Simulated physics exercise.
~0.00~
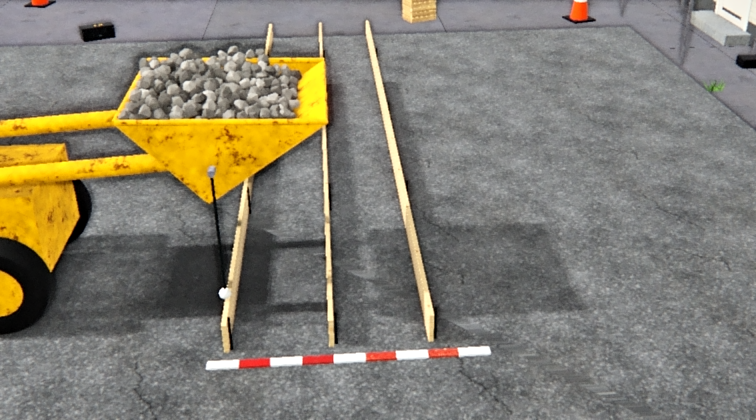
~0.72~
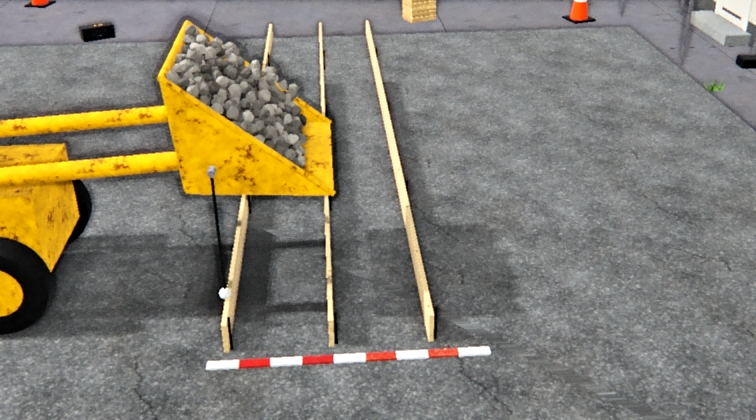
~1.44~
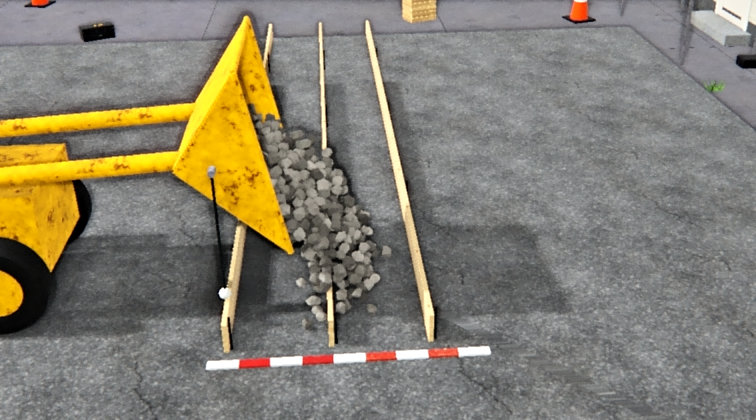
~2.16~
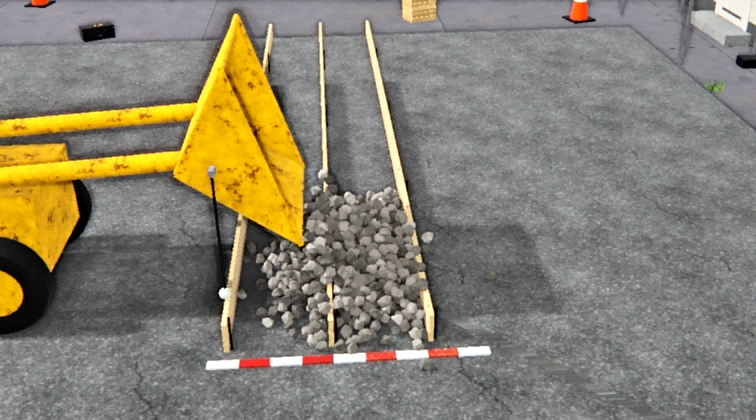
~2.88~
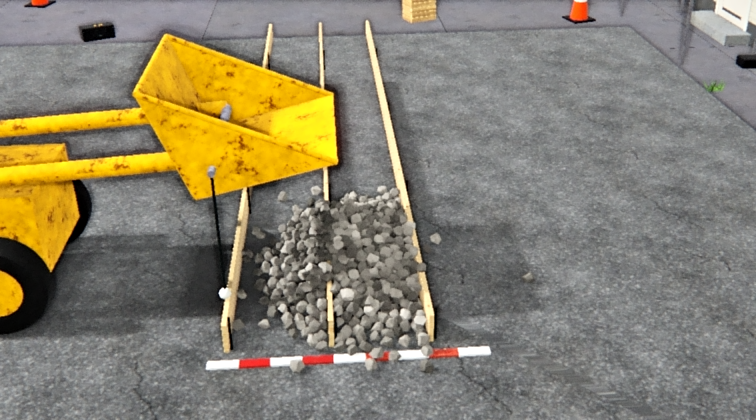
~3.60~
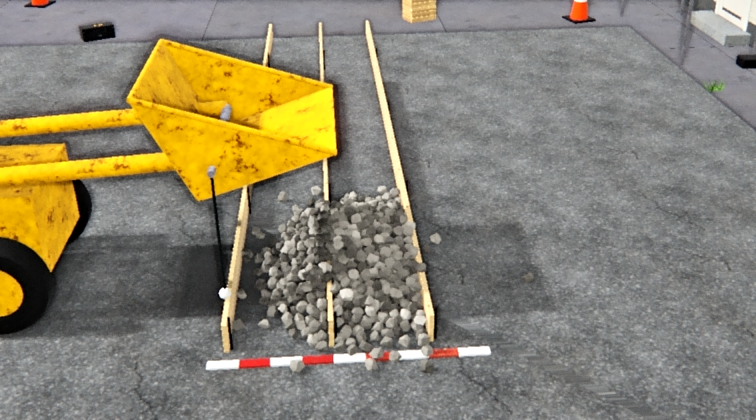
We see a yellow loader's bucket full of grey stones tip forward over three wooden boards on grey ground, spilling them rightward and down into both bays. The emptied bucket then tilts back up and stays there, leaving a spread heap with a few stones lying outside the boards.
